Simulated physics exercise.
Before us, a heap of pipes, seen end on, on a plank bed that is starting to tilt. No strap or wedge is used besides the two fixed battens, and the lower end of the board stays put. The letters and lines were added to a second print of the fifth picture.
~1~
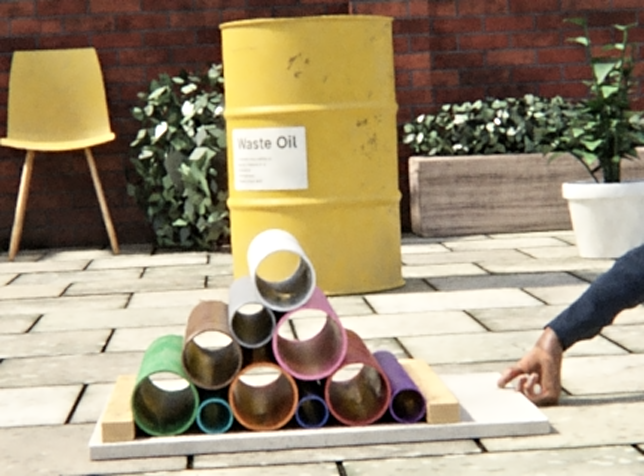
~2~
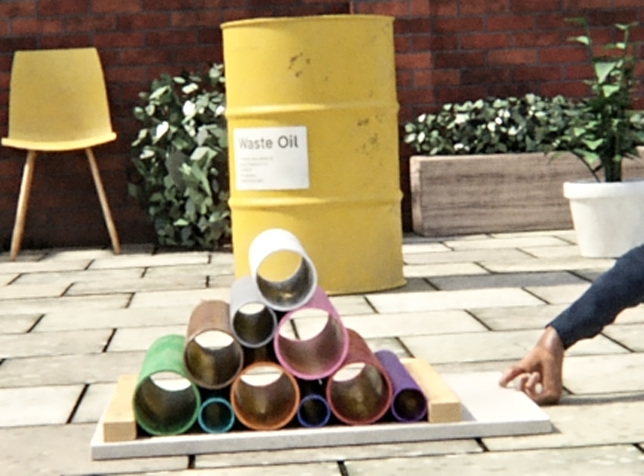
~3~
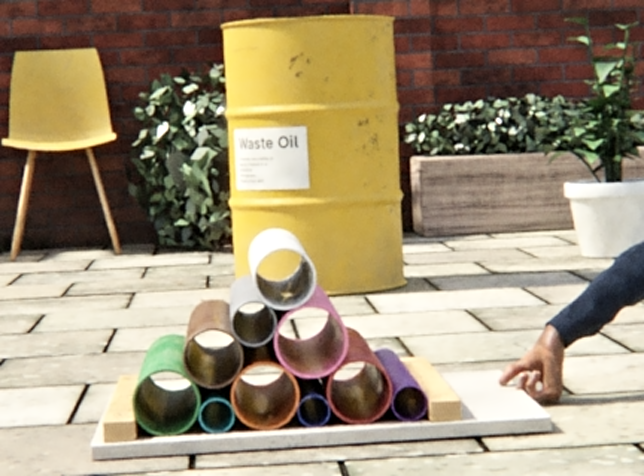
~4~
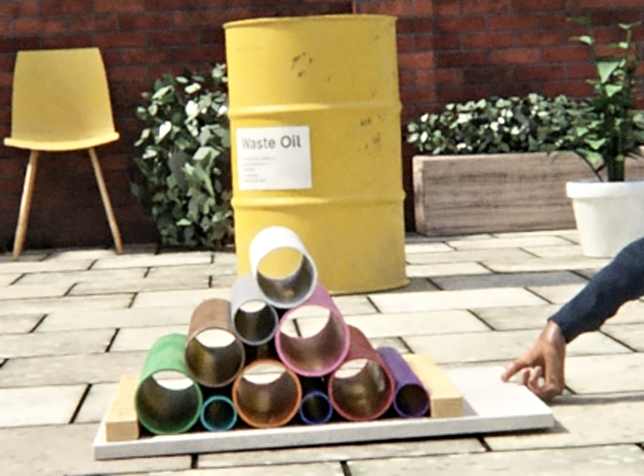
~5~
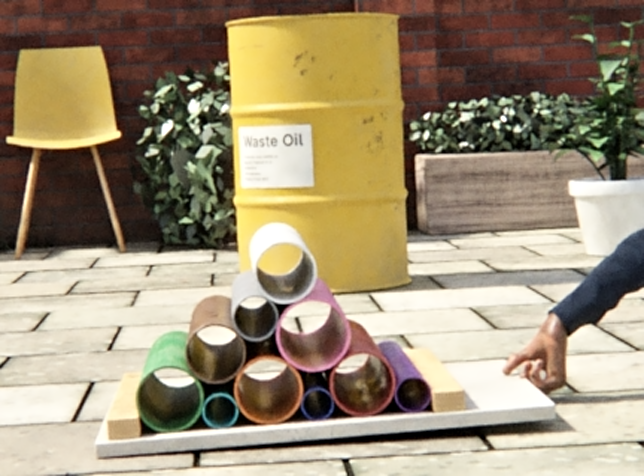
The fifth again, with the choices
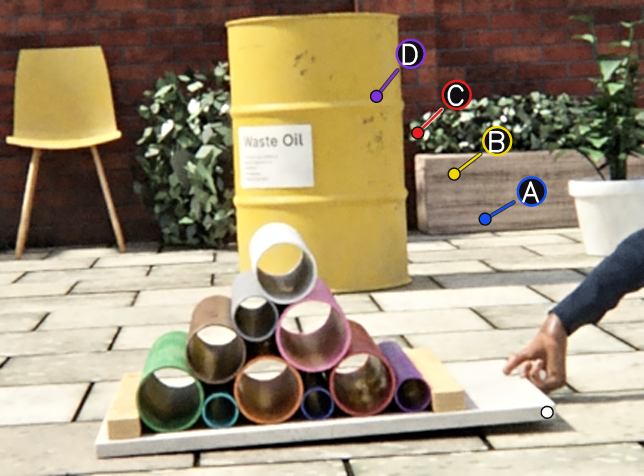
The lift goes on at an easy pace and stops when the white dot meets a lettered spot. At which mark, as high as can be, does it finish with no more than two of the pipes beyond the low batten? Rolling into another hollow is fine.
No higher than C.
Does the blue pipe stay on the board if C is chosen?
Yes.
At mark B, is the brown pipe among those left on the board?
Yes, with B.
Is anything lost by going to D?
Yes, at D.
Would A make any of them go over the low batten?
No.
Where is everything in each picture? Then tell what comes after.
Pink pipe (310, 342); brown pipe (211, 359); grey pipe (253, 324), in the first frame.
Grey pipe (254, 324); white pipe (285, 279), in the second frame.
Board (314, 401); purple pipe (409, 403); orange pipe (265, 396), in the third frame.
Board (316, 399); green pipe (168, 401); turquoise pipe (219, 414), in the fourth frame.
Board (318, 394); green pipe (169, 399); turquoise pipe (220, 411), in the fifth frame.
On the marked copy, A at (485, 219); B at (454, 174); C at (418, 133); D at (376, 96); the white dot at (547, 412).
With C. Early on, board at 21°.
Further on, board at 41°.
At the end, board at 42°, one over the low batten (white).
As for the rest, A none over the low batten; B none over the low batten; D seven over the low batten.
